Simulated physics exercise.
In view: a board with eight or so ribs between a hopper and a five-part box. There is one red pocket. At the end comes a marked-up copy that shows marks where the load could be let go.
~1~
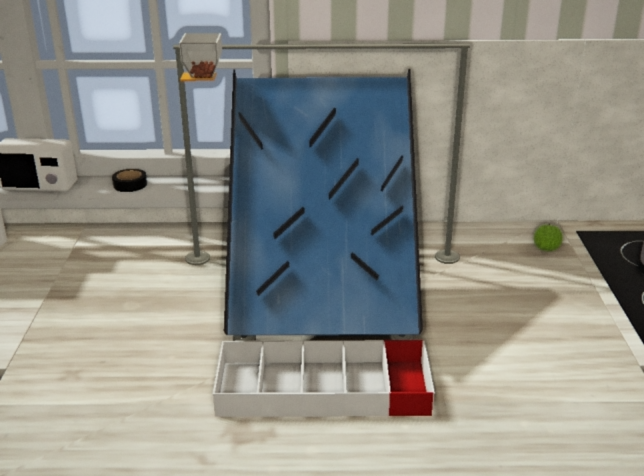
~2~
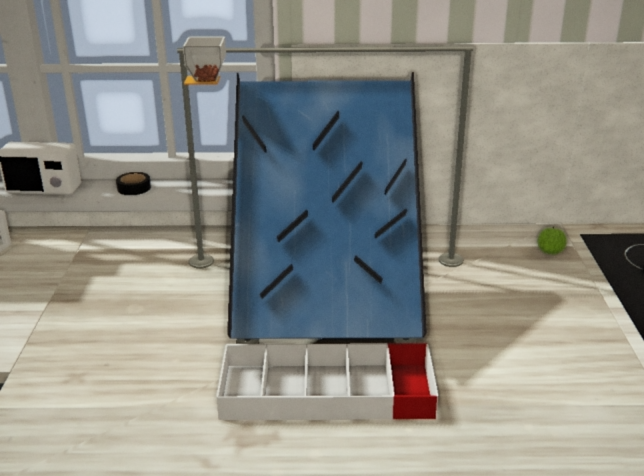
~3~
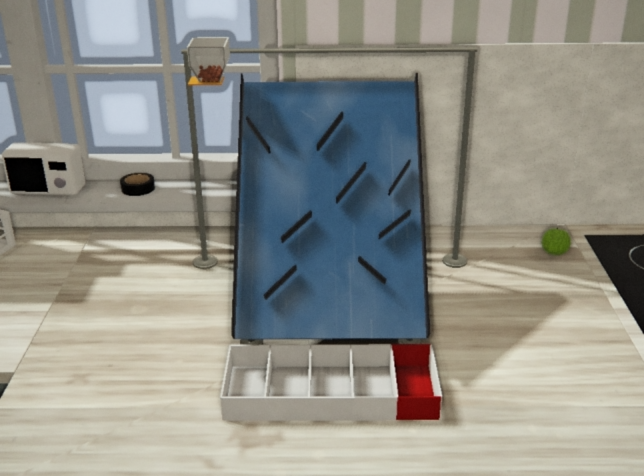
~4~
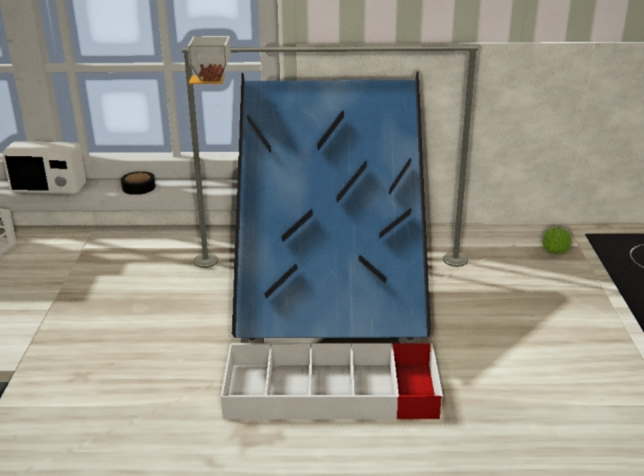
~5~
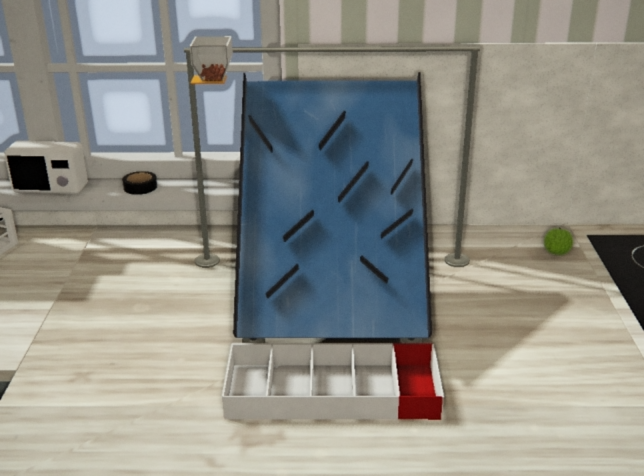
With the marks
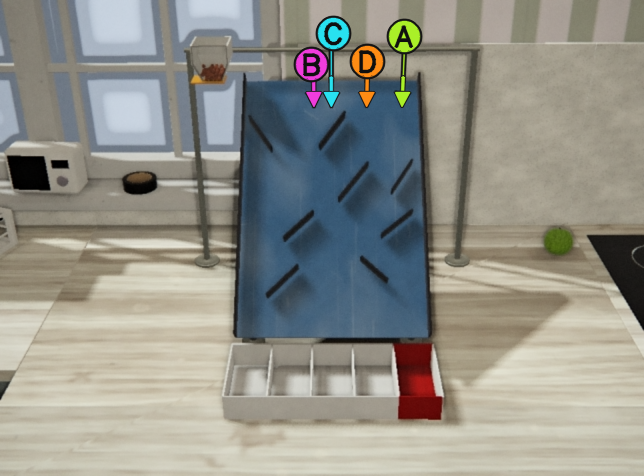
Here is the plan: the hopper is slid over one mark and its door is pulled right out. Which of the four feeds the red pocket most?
Go for A.
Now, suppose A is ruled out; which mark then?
Here it is mark D.
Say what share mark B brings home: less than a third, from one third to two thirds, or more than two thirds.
It is less than a third.
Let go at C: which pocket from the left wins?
The first from the left.
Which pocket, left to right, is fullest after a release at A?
The fifth from the left.
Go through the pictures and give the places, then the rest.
In the first frame, hopper near (203, 67), clay pellets, door shut.
In the second frame, ribs (243, 116) to (265, 147), (313, 144) to (339, 111), (333, 197) to (362, 161).
In the third frame, ribs (390, 190) to (410, 159), (281, 238) to (311, 211), (380, 234) to (411, 210).
In the fourth frame, ribs (265, 294) to (296, 264), (360, 255) to (387, 279).
In the fifth frame, red pocket near (420, 406), number 5 of 5 from the left.
On the marked copy, mark A meets the board at (402, 101); mark B meets the board at (313, 101); mark C meets the board at (331, 101); mark D meets the board at (366, 101).
With A, close to two thirds in the red pocket, close to a third in other pockets.
With B, none at all in the red pocket, the whole lot in other pockets.
With C, none at all in the red pocket, all but a few in other pockets, only a few held on the board.
With D, close to a quarter in the red pocket, the bulk in other pockets.
